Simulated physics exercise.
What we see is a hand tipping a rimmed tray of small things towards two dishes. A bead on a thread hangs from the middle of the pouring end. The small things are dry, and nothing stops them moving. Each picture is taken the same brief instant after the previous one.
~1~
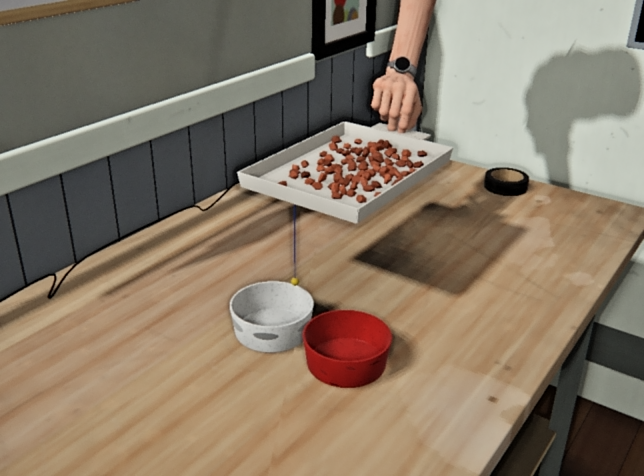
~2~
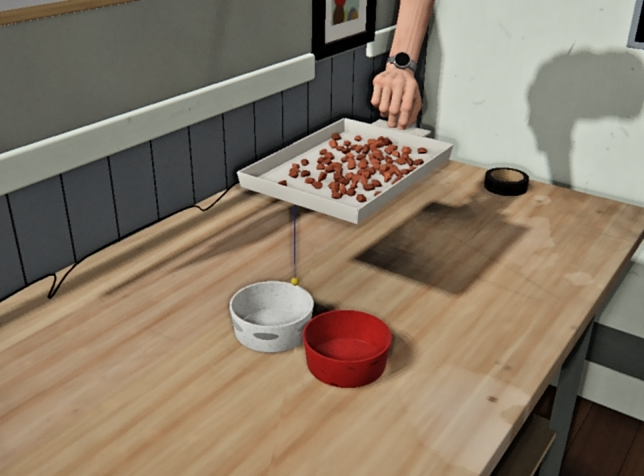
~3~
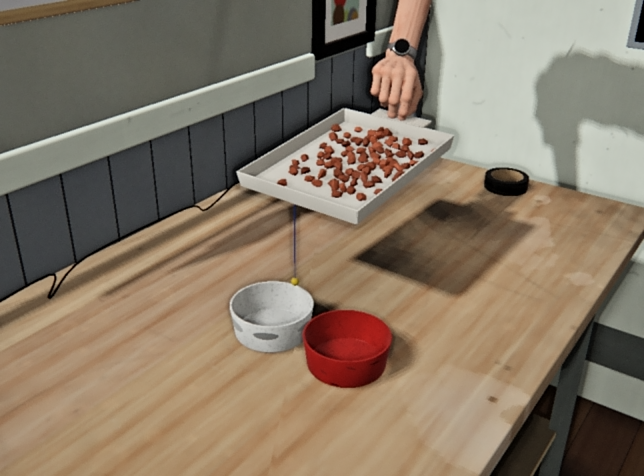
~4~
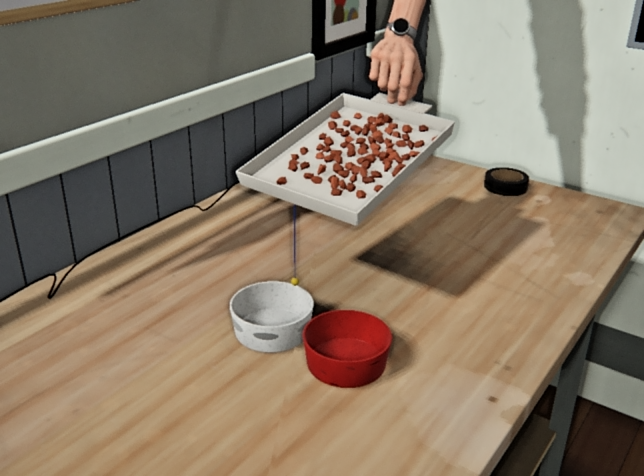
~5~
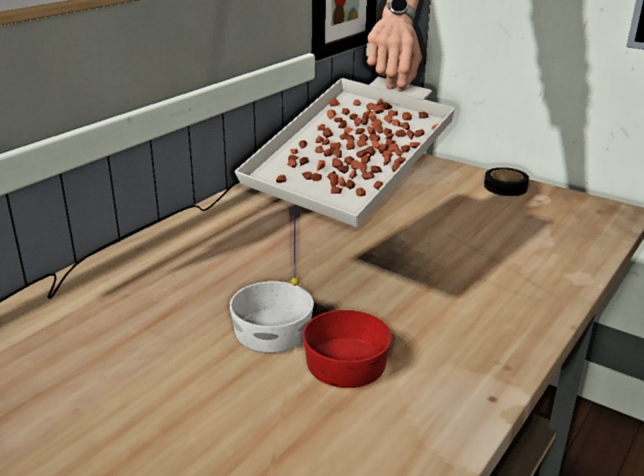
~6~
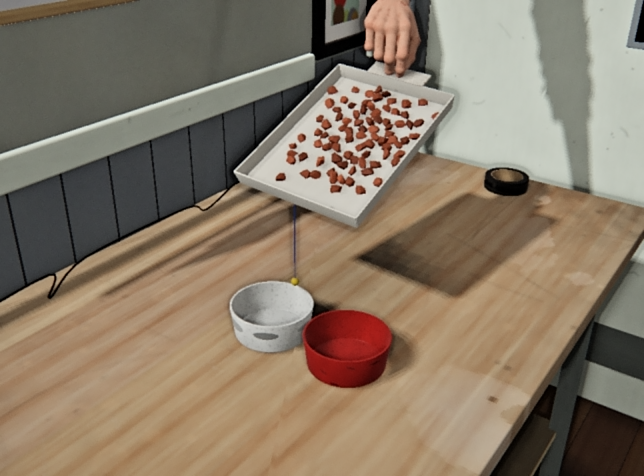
A hand raises the back of a tray of reddish-brown bits, tilting it above two bowls.
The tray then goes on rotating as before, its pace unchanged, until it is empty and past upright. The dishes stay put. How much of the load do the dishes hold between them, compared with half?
I expect the dishes to receive the greater amount.
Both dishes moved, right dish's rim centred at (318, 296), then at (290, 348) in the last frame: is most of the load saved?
The first place gets a lesser share, the second a lesser share.
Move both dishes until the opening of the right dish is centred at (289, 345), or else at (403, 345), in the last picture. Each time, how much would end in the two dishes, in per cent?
Roughly 40% on the first try and 50% on the second.
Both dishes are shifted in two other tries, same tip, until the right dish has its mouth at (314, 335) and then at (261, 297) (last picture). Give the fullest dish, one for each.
Placement one: The right-positioned dish. Placement two: The right-positioned dish.
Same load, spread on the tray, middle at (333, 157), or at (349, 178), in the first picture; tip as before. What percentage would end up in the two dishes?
Estimate: 70 % first, 90 % second.
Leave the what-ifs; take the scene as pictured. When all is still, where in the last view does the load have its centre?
Centre at rest: Close to (316, 352).
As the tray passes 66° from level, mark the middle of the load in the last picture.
Near (316, 188).
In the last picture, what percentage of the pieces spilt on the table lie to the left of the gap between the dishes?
Around 90 per cent, I reckon.
Soon after the last picture, tray tipped steeply; nearly all on the tray; a stray few in the air.
A little later, tray tipped past a quarter turn; about a third on the tray; about a quarter in the right dish; a small part in the left dish; a small part outside both; about a quarter in the air.
Later still, tray tipped past a quarter turn; about half in the right dish; about a third in the left dish; about a quarter outside both.
At rest, tray tipped past a quarter turn; about half in the right dish; about a third in the left dish; about a quarter outside both.
